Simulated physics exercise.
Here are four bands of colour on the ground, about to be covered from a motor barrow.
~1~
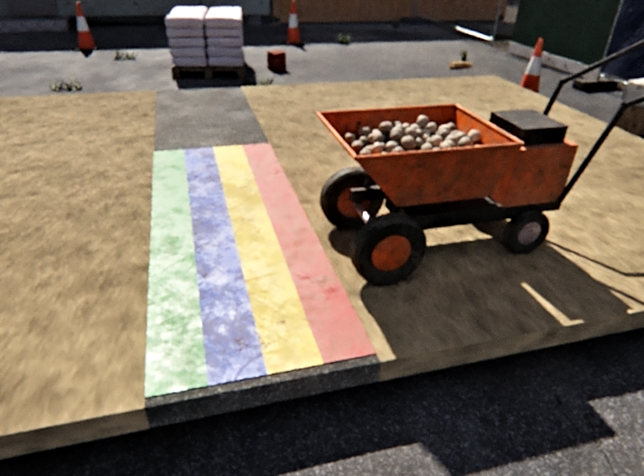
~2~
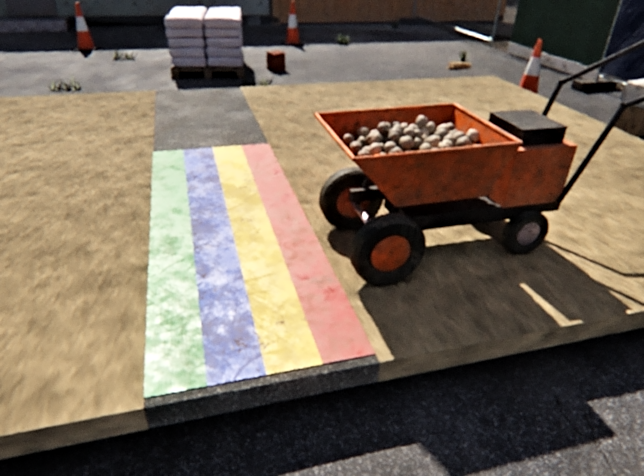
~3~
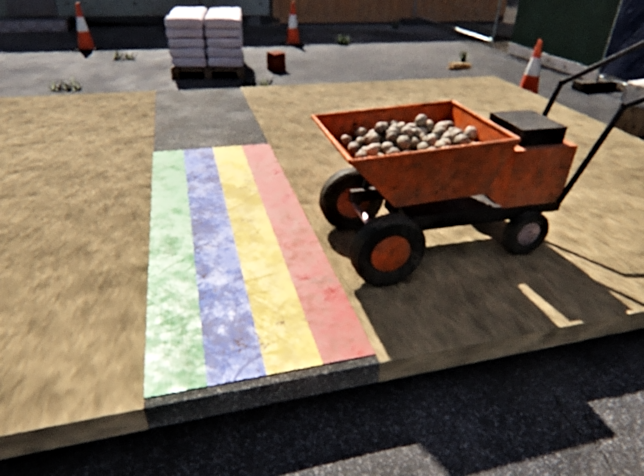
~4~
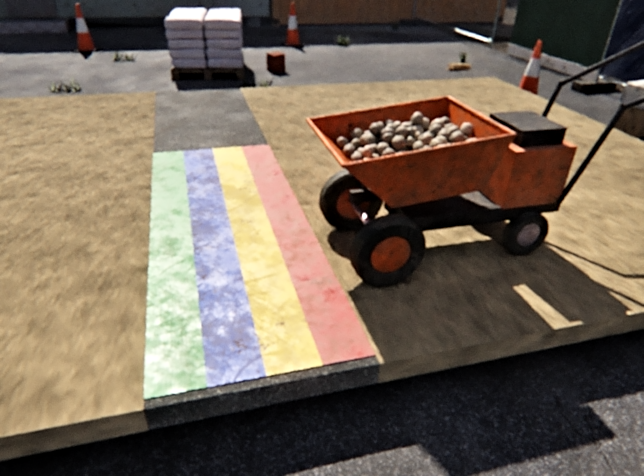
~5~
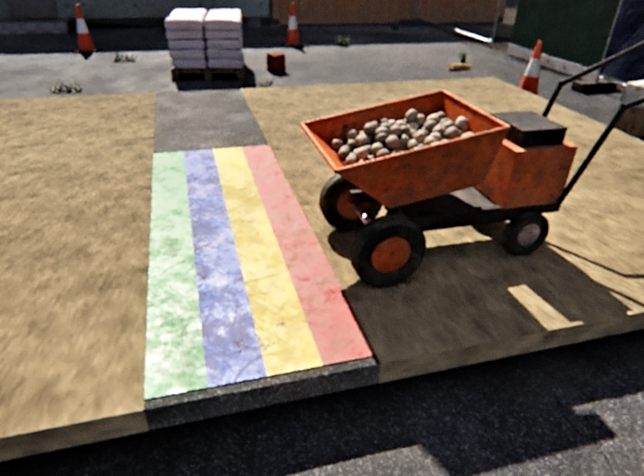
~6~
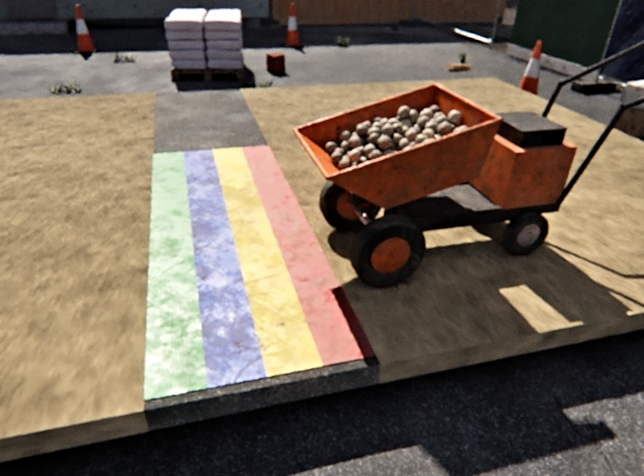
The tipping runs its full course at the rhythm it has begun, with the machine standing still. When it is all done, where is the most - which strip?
On the blue strip.
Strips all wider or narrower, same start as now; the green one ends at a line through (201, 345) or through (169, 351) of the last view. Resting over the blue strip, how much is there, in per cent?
Respectively 30 and 30 percent.
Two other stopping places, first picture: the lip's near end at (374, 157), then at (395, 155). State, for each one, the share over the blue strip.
From the first spot you get 30 percent, and from the second 20 percent.
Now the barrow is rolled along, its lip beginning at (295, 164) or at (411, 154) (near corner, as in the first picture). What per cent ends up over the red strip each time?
Roughly 0 per cent, then roughly 30 per cent.
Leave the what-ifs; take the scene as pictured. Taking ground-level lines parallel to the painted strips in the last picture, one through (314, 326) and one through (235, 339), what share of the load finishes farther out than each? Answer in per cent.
Estimate, first then second: 90 %, 50 %.
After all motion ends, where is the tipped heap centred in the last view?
Around (217, 268), give or take.
Shortly afterwards, skip tipped steeply; the whole lot in the skip.
Next, skip tipped steeply; near two thirds in the skip; a little over the yellow strip; near a quarter over the blue strip; only a few over the green strip.
Some moments later, skip tipped right over; a little in the skip; near a quarter over the yellow strip; near a third over the blue strip; near a quarter over the green strip; a little off the paint.
In the end, skip tipped right over; a little in the skip; none at all over the red strip; near a quarter over the yellow strip; near a third over the blue strip; near a quarter over the green strip; a little off the paint.
